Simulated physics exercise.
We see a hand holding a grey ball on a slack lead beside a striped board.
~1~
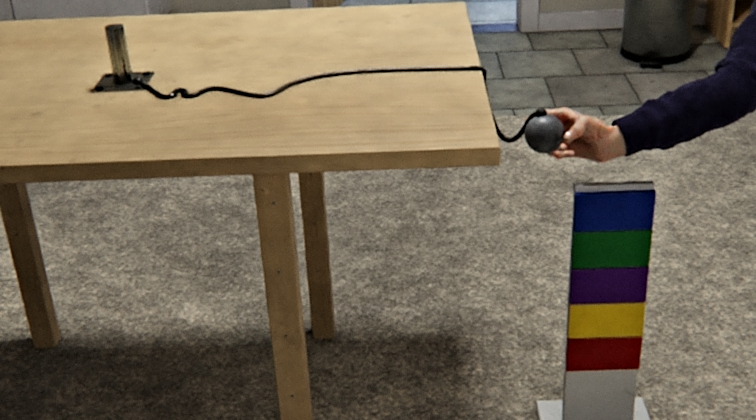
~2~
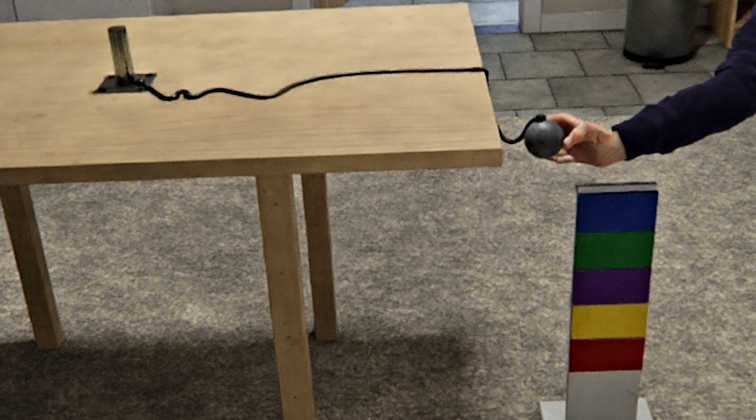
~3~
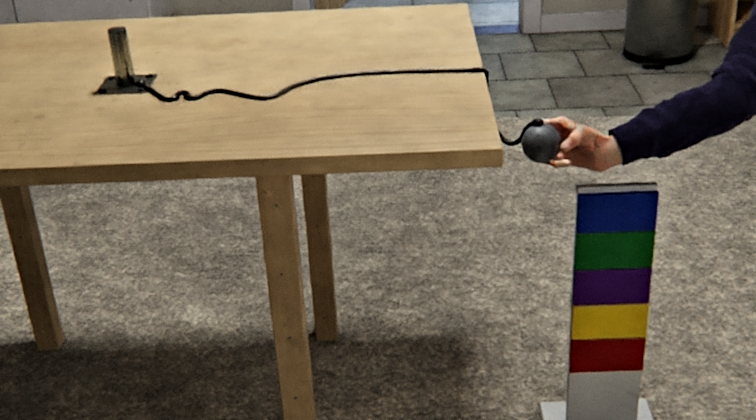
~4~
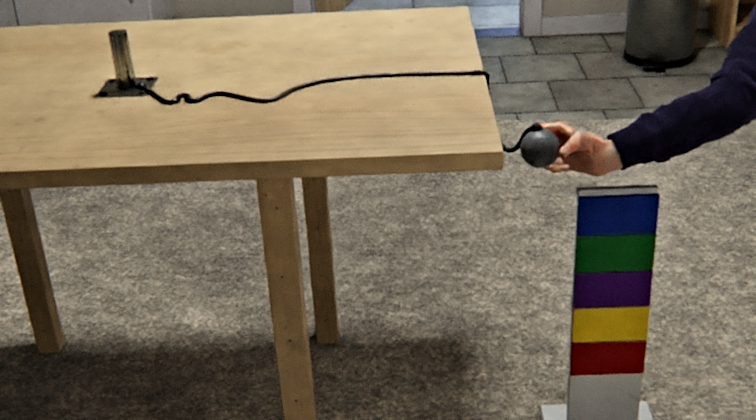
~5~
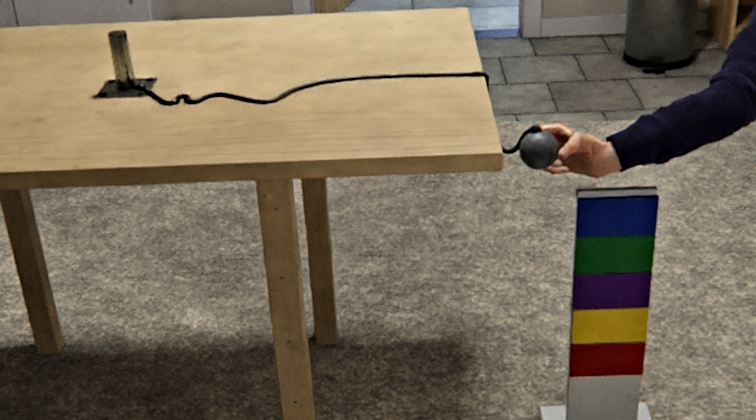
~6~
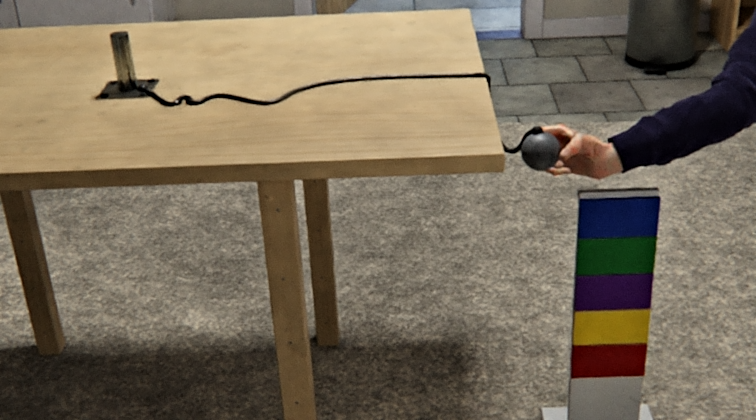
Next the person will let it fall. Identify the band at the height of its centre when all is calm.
Its centre is at purple.
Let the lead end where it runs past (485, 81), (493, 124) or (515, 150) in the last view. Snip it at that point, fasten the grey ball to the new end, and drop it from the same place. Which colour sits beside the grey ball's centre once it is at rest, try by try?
Lab note - try 1: Higher than all five; try 2: Blue; try 3: Green.
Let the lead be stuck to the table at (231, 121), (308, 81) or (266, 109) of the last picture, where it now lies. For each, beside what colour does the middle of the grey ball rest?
One try after another: Green, then blue, then green.
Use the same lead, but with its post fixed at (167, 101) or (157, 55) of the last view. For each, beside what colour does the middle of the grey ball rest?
Answer, in order: Yellow, purple.
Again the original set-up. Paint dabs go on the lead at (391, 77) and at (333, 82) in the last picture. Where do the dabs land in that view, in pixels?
(475, 89) and (415, 89), approximately.
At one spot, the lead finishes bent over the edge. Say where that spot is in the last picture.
That spot is near (406, 77).
A little later, ball near (464, 287); level with purple.
Next, ball near (503, 297); level with purple.
When it is over, ball near (491, 300); level with purple. Its centre hangs level with the purple band.
